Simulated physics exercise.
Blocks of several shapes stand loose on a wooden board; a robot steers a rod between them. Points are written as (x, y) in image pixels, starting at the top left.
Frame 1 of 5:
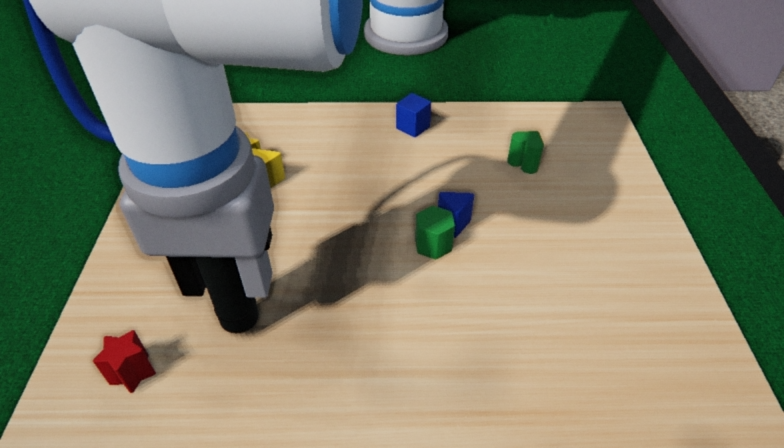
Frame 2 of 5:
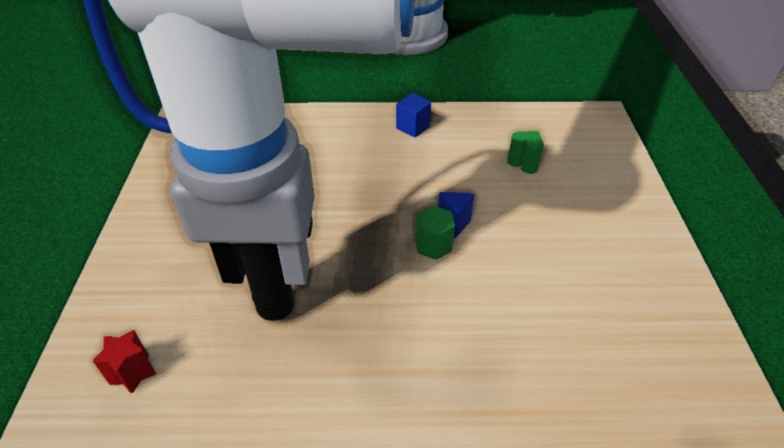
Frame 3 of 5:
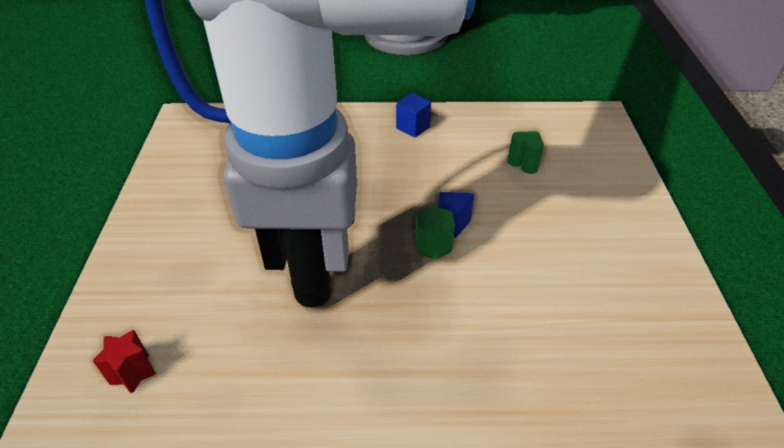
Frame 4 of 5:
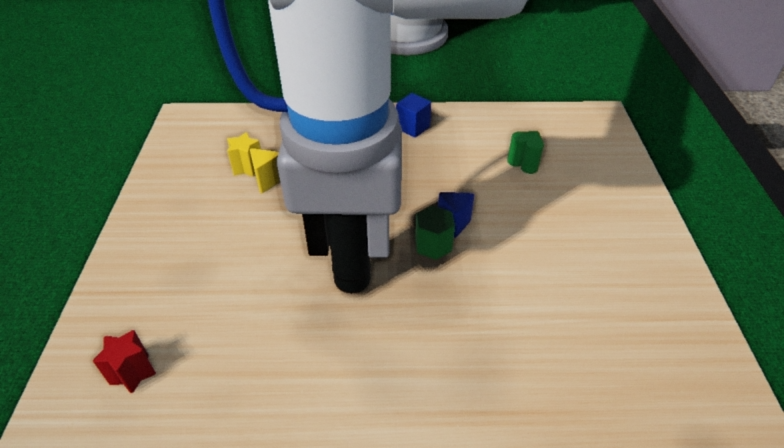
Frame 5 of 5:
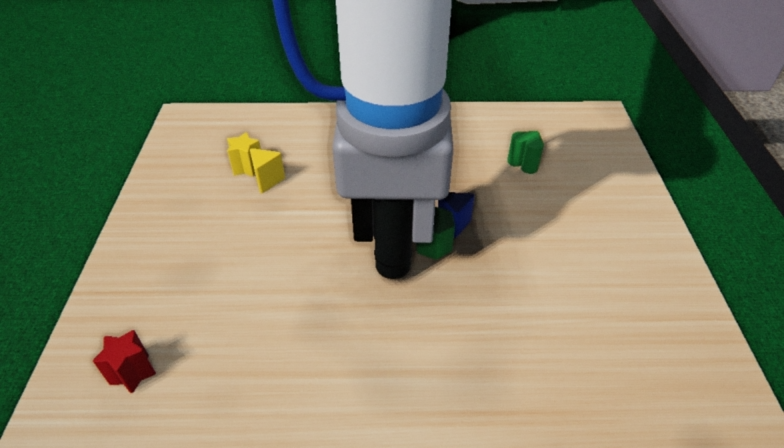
A robot arm moves its black rod rightward across the board toward the green hexagonal block.
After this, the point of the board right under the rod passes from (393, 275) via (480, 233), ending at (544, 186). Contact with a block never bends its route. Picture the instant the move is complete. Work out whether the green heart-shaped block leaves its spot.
The result: It stays put.
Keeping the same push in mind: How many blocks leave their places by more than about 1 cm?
The answer is two blocks.
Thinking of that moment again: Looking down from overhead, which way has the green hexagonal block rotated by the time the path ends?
Prediction: Counterclockwise.
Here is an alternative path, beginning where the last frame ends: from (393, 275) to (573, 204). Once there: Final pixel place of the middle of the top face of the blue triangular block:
The spot you're after is about (468, 171) in the image.
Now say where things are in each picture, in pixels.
In the first frame, tip of the rod at (240, 319), middles of tops, green hexagonal block at (436, 219), blue triangular block at (457, 199), green heart-shaped block at (530, 138).
In the second frame, rod at (275, 307), nothing pushed.
In the third frame, rod at (313, 294), nothing pushed.
In the fourth frame, rod at (352, 281), nothing pushed.
In the fifth frame, rod at (393, 267), green hexagonal block at (436, 219), blue triangular block at (457, 199), green heart-shaped block at (530, 138).
The first path, step by step. One third of the way, rod at (457, 242); green hexagonal block at (466, 200), turned 20° anticlockwise; blue triangular block at (468, 181), turned 55° anticlockwise.
Two thirds of the way, rod at (505, 208); green hexagonal block at (482, 174), turned 60° anticlockwise; blue triangular block at (466, 159), turned 95° anticlockwise.
At the end, rod at (546, 178); green hexagonal block at (482, 174), turned 65° anticlockwise; blue triangular block at (466, 158), turned 95° anticlockwise; green heart-shaped block unmoved.
